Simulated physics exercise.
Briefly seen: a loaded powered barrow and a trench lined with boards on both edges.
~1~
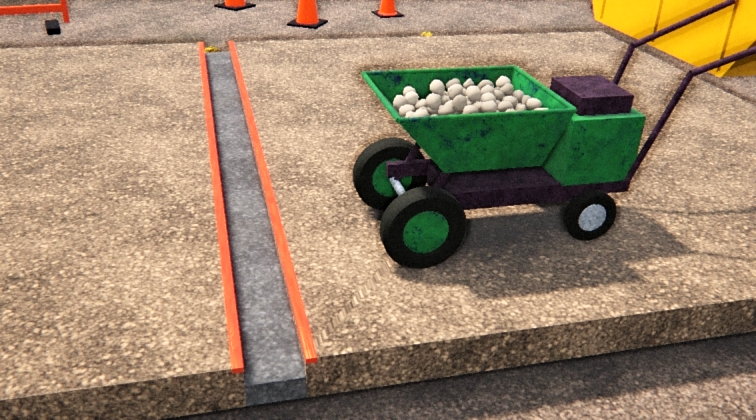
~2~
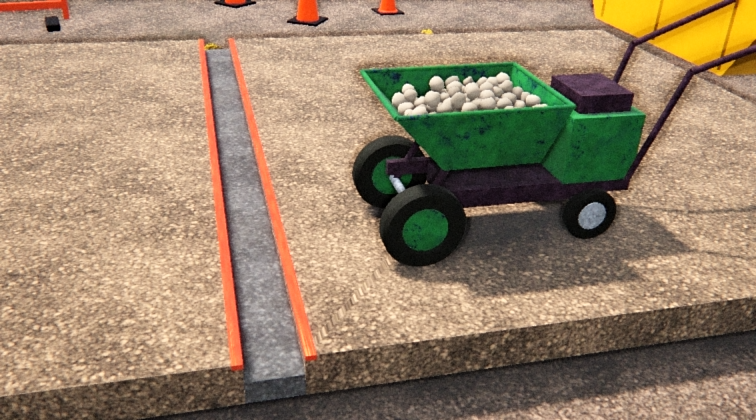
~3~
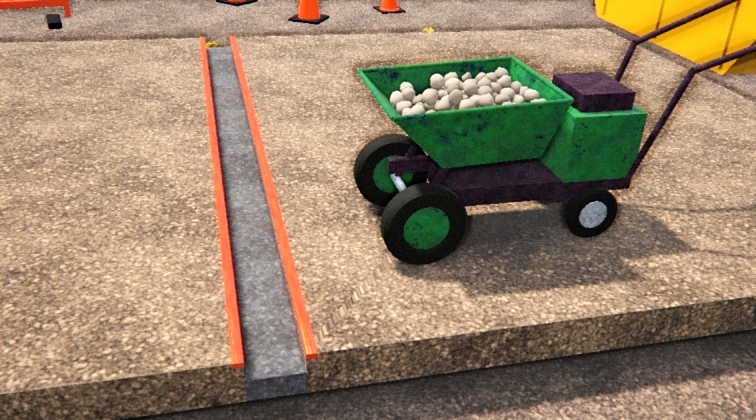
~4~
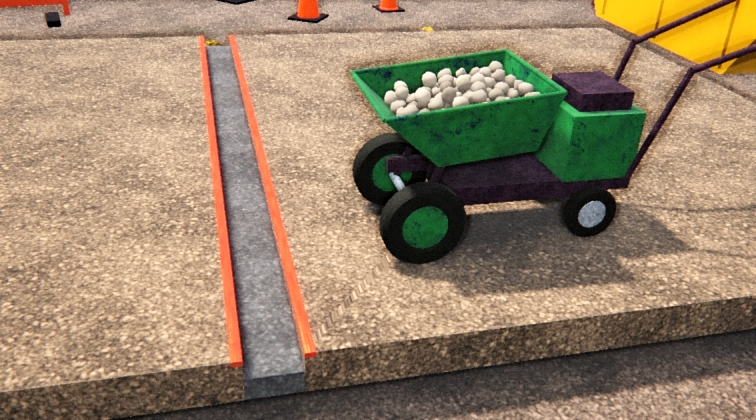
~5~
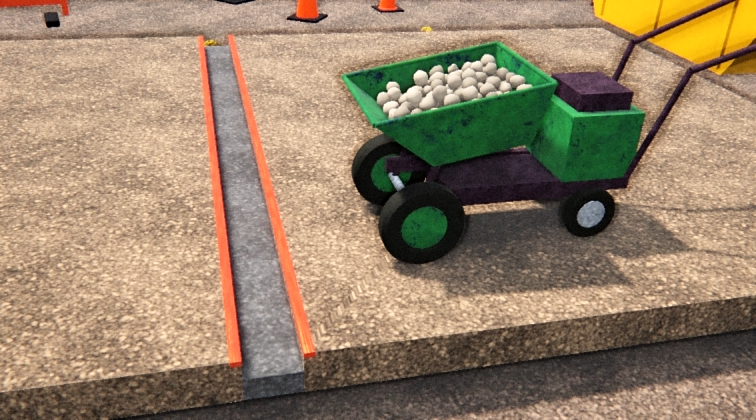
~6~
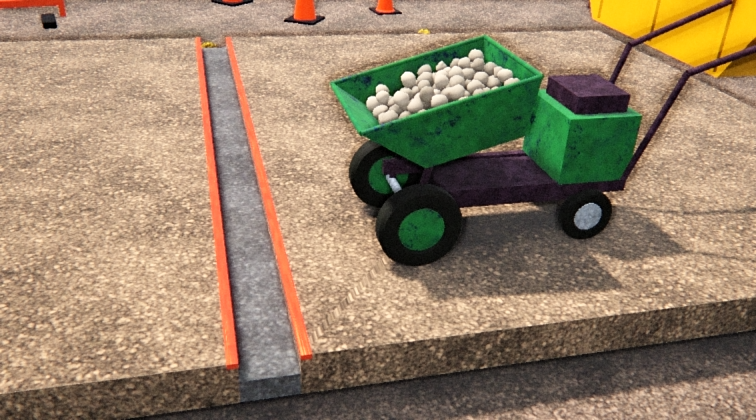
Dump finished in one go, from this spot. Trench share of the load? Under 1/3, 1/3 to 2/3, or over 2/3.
Trench receives a third to two thirds.
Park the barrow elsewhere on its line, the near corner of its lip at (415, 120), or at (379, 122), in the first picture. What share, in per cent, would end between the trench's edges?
Result: 60 in a hundred, then 60 in a hundred.
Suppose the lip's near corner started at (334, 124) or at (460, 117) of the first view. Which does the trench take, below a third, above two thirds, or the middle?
Okay, the first stop comes out as under a third and the second as the middle third.
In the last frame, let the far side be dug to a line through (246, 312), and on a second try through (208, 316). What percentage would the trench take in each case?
Lab note: Try one 40 per cent, try two 80 per cent.
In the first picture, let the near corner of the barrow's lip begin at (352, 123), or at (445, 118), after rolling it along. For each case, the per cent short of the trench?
The first position yields around 0 per cent; the second yields around 40 per cent.
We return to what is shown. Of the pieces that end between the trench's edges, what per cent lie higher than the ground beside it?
40 per cent or thereabouts.
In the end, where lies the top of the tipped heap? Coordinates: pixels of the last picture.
The peak rests near (263, 223).
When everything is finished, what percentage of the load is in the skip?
Result: Close to 10 per cent.
Shortly afterwards, skip tipped steeply; the whole lot in the skip.
Next, skip tipped right over; near two thirds in the skip; only a few short of the trench; near a quarter in or heaped over the trench; only a few beyond it; only a few falling.
Some moments later, skip tipped right over; a little in the skip; a little short of the trench; near half in or heaped over the trench; near a quarter beyond it.
In the end, skip tipped right over; a little in the skip; a little short of the trench; near half in or heaped over the trench; near a quarter beyond it.
